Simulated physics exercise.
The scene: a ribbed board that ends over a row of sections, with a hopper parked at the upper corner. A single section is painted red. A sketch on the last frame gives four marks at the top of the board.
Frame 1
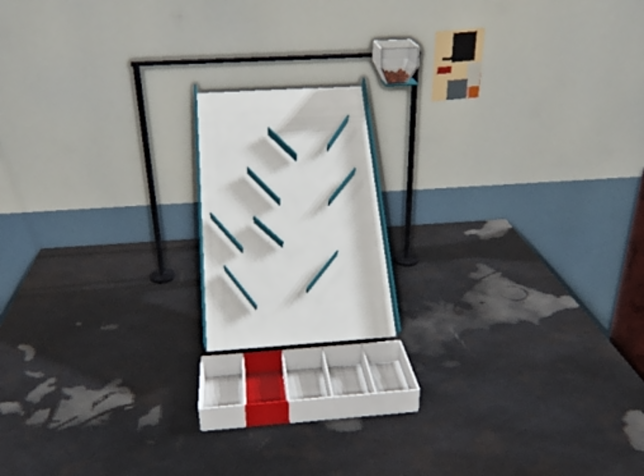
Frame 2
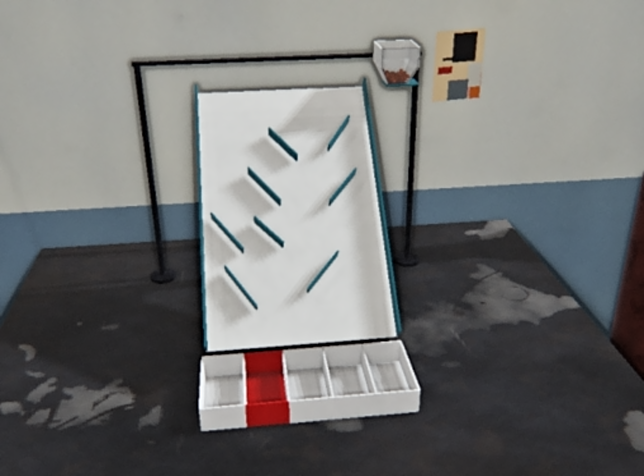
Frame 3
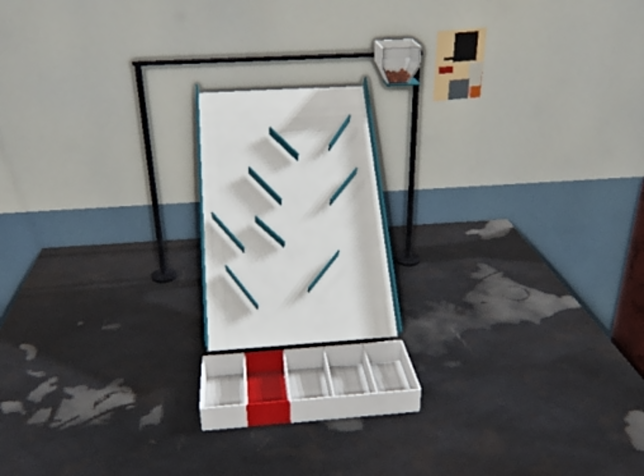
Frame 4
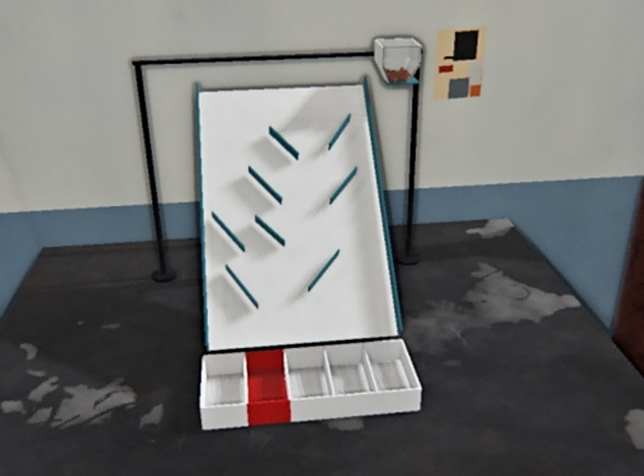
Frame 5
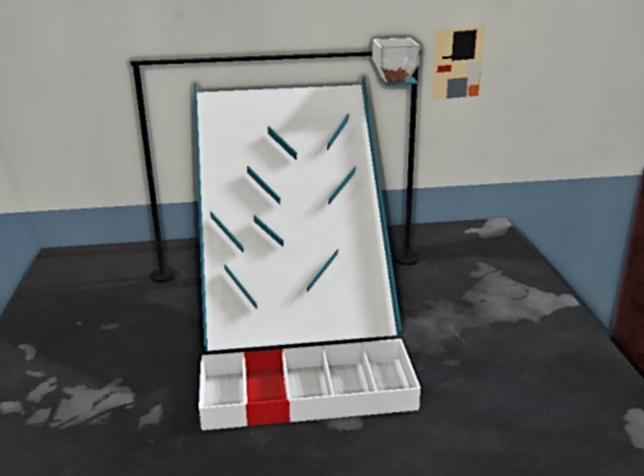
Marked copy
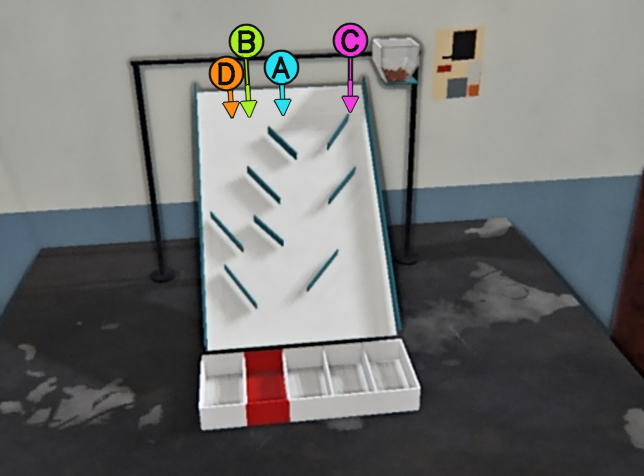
On a dark scuffed tabletop, a ribbed white board stands motionless beside a raised hopper.
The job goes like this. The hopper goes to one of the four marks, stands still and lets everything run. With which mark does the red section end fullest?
A.
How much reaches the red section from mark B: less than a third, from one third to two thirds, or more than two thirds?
From one third to two thirds.
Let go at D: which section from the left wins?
It is the third one.
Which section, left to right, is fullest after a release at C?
The fifth.
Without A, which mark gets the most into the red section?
That would be B.
On the marked copy, mark A meets the board at (282, 109); mark B meets the board at (249, 111); mark C meets the board at (350, 106); mark D meets the board at (231, 111).
For mark A, most in the red section, about a quarter in other sections.
For mark B, about a third in the red section, about half in other sections, a small part outside the box.
For mark C, a small part in the red section, about half in other sections, about a quarter outside the box.
For mark D, about a quarter in the red section, about half in other sections, about a quarter outside the box.
